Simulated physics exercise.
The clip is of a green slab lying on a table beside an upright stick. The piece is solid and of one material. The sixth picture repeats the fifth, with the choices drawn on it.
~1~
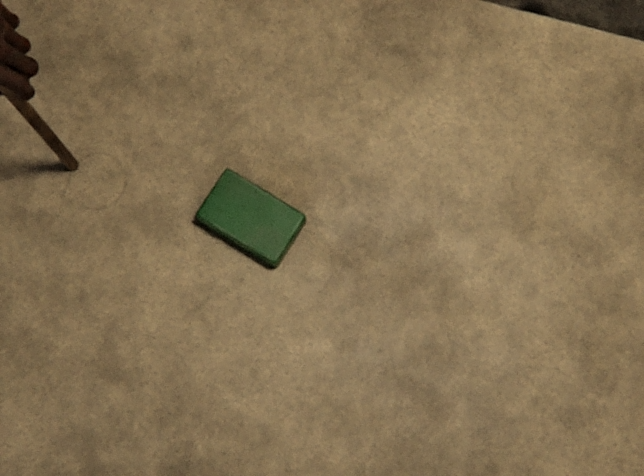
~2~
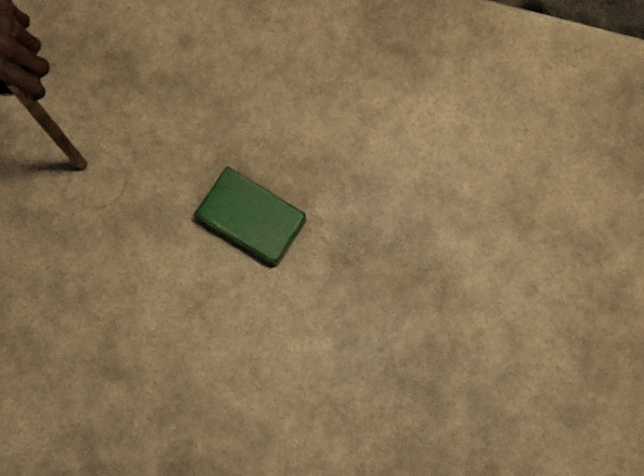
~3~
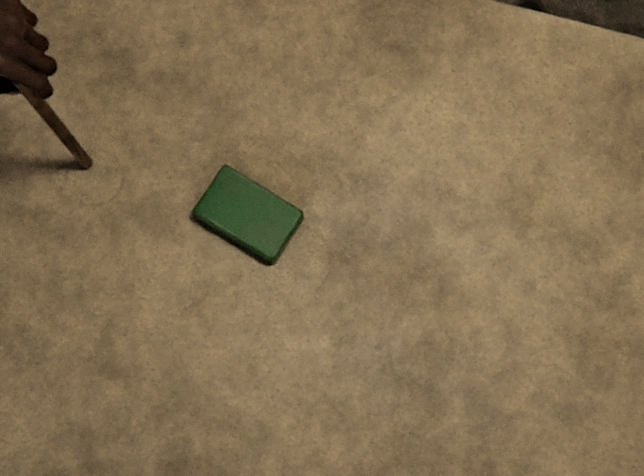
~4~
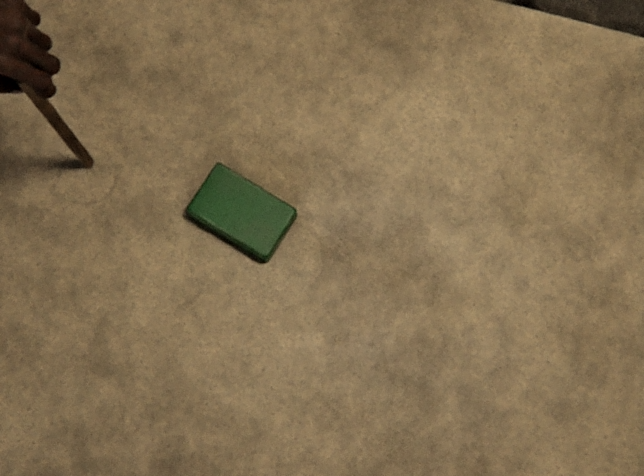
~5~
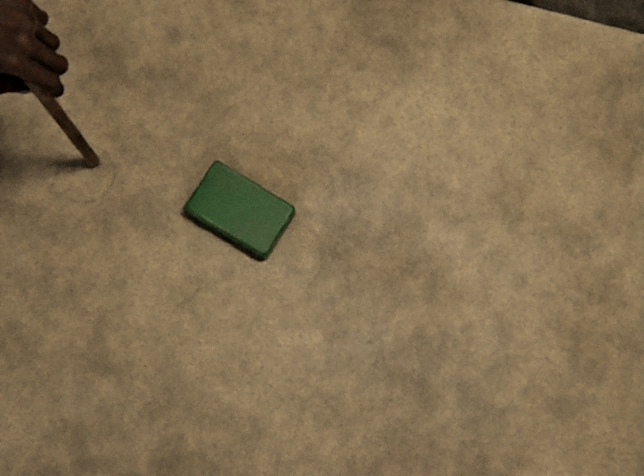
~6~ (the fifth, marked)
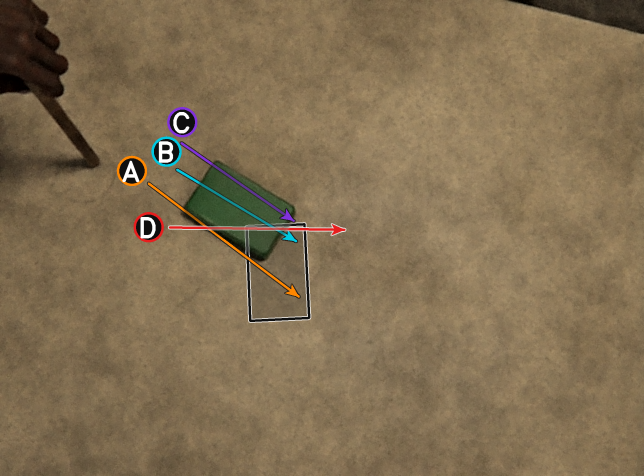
On a mottled brown tabletop, a hand at the upper left holds a thin stick that shifts slightly to the right, while the green slab lying nearby moves very slightly up and to the left without the stick visibly touching it.
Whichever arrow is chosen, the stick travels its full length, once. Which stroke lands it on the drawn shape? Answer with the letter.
Push along C.
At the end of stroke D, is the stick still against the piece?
No.
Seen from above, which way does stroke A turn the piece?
On that stroke, anticlockwise.
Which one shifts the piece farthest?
That is B.
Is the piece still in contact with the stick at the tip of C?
At the end, yes.
On the marked copy, A from (149, 184) to (299, 297); B from (177, 170) to (296, 241); C from (182, 143) to (294, 221); D from (170, 227) to (345, 230).
With C. Early on, foot of the stick (222, 172), piece (247, 216).
Further on, foot of the stick (264, 201), piece (266, 252).
At the end, foot of the stick (294, 221), piece (275, 271); it fills the outline.
As for the rest, A leaves the piece out of the outline, at (299, 217); B leaves the piece out of the outline, at (332, 276); D leaves the piece out of the outline, at (274, 182).
